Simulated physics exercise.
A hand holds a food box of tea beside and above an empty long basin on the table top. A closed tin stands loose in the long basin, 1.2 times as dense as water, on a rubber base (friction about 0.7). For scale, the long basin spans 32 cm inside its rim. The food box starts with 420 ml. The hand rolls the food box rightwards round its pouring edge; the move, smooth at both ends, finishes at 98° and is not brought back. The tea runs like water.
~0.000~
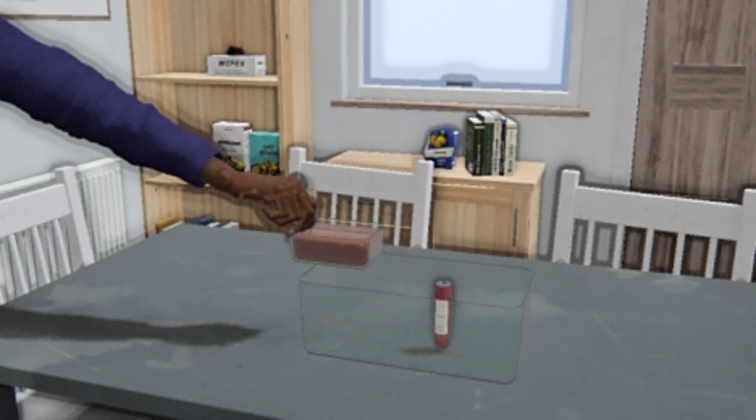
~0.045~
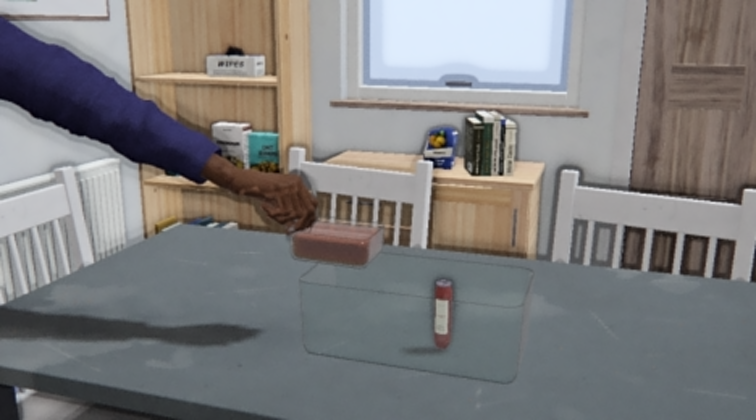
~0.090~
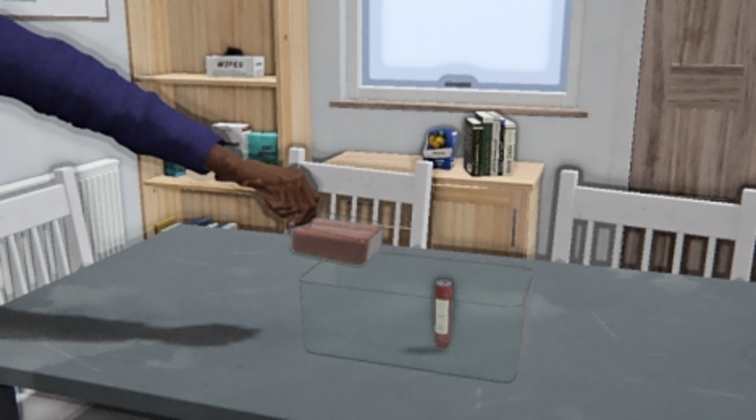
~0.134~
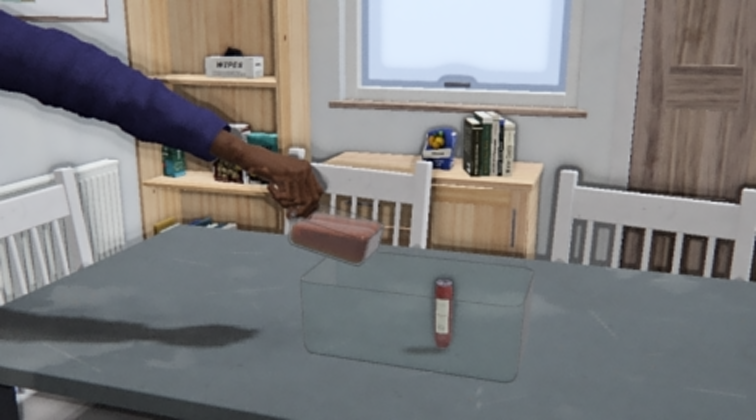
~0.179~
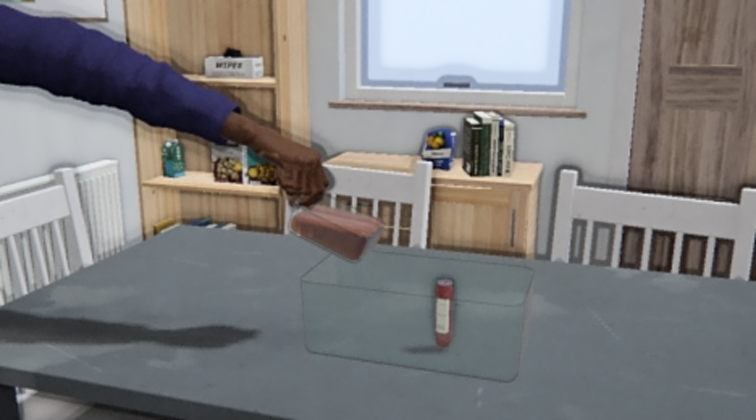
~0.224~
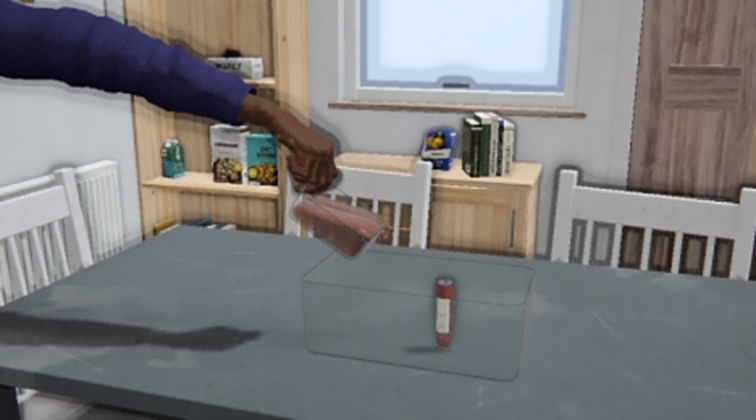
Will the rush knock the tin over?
The tin topples.
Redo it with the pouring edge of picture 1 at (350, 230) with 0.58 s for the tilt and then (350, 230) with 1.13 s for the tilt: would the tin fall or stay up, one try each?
First it stays up; then it keeps standing.
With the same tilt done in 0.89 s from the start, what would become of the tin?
The tin remains upright.
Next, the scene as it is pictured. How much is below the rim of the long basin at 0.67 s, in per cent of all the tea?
Near 96 in a hundred.
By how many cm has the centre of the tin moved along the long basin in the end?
About 6.5 cm.
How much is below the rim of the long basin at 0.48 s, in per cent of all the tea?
Some 38 per cent.
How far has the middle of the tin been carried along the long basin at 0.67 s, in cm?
Some 3 cm.
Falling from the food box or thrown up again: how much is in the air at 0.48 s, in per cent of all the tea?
About 48 per cent.
By 0.48 s the tilt is 91° and 14 per cent is still to pour; the tin stands where it began.
By 0.67 s the tilt is 98° and 1 per cent is still to pour; the tin leans 33°.
By 0.87 s the tilt is 98° and 0 per cent is still to pour; the tin lies on its side.
By 1.08 s the tilt is 98° and 0 per cent is still to pour; the tin lies on its side.
At rest the tin lies on its side.
